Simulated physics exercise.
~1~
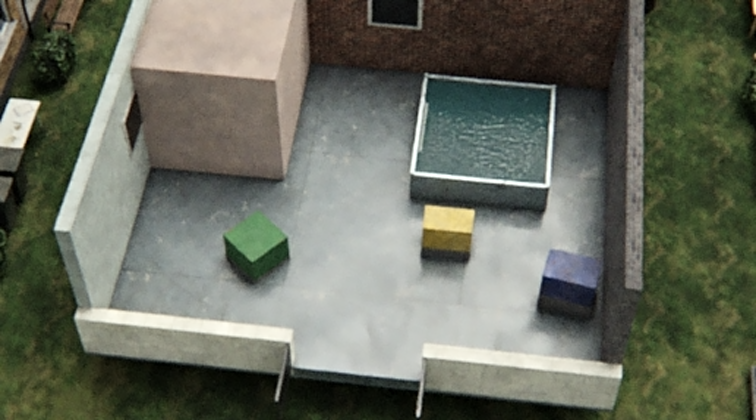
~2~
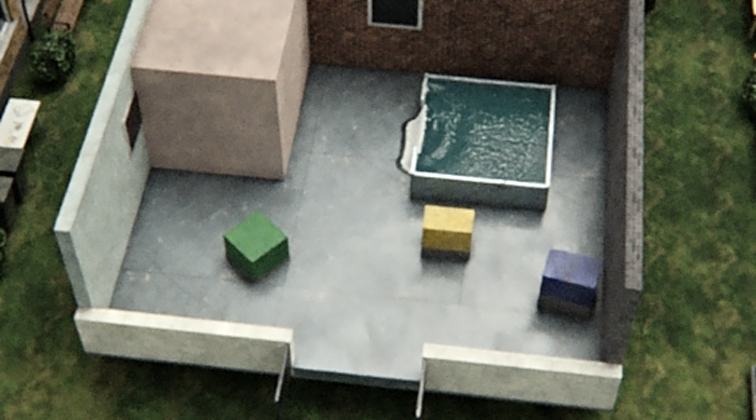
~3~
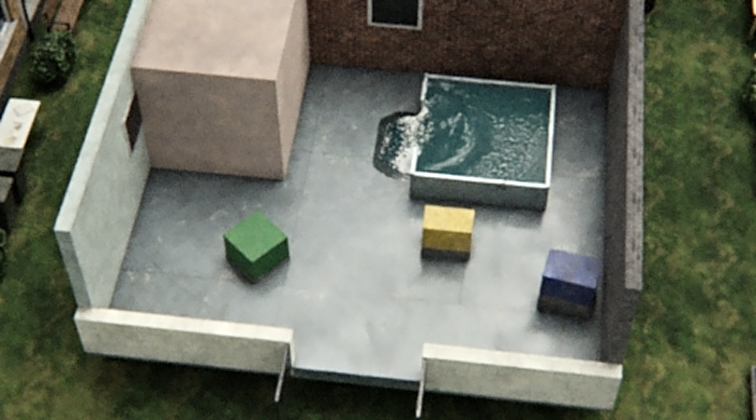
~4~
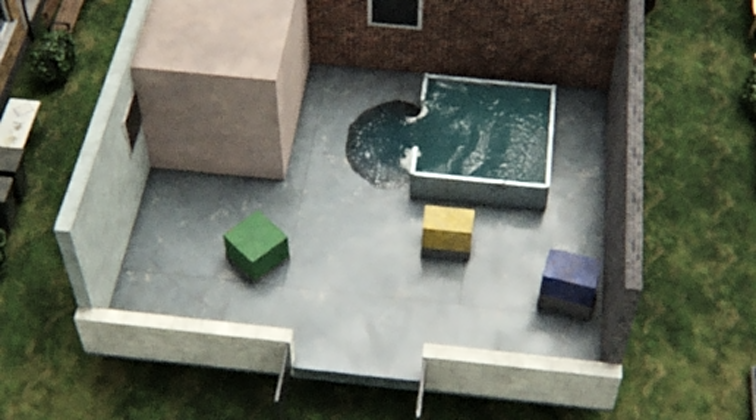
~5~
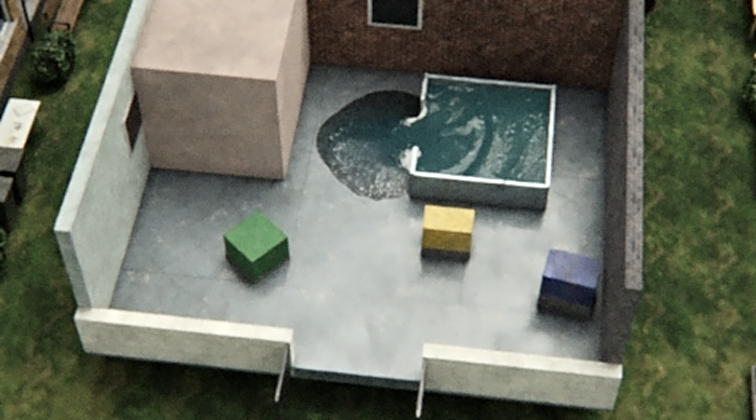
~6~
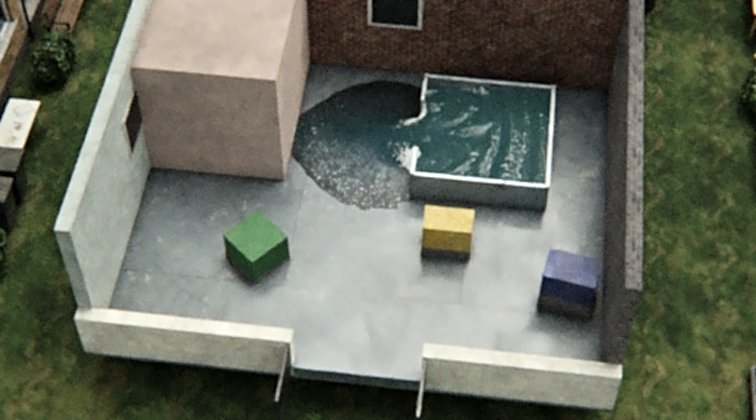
Water burst through the left side of the tank in the walled yard and spread leftward across the grey ground in a widening dark pool, reaching the big pinkish block while the colored boxes stayed still.
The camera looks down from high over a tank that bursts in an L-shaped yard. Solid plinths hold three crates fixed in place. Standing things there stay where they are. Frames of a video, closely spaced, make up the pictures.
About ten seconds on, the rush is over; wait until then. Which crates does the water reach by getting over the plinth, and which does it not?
The yellow crate is not reached, the blue crate is not reached, the green crate is reached.
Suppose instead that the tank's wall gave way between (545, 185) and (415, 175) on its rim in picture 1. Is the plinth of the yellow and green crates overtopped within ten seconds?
Result - yellow crate gets flooded, green crate gets flooded.
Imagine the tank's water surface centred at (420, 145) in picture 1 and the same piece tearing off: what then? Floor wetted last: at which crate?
Last: The crate marked blue.
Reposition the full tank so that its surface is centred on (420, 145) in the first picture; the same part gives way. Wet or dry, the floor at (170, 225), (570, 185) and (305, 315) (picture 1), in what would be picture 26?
As listed: Wet, no water, covered.
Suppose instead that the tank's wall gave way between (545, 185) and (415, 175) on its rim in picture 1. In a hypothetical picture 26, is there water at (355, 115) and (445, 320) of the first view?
Waterless, submerged.
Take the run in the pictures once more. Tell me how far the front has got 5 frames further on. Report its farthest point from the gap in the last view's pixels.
I'd say near (254, 200).
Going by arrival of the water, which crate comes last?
That one's the crate marked blue.
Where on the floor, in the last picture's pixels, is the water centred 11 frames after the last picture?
Roughly (426, 149).
A moment on, water covers 20 % of the floor; the yellow crate not reached, the blue crate not reached, the green crate not reached.
Next, water covers 25 % of the floor; the yellow crate not reached, the blue crate not reached, the green crate water round its plinth.
Then, water covers 45 % of the floor; the yellow crate not reached, the blue crate not reached, the green crate water round its plinth.
Later, water covers 75 % of the floor; the yellow crate water round its plinth, the blue crate not reached, the green crate water round its plinth.
In the end, water covers 95 % of the floor; the yellow crate stayed above the water, the blue crate stayed above the water, the green crate was topped.
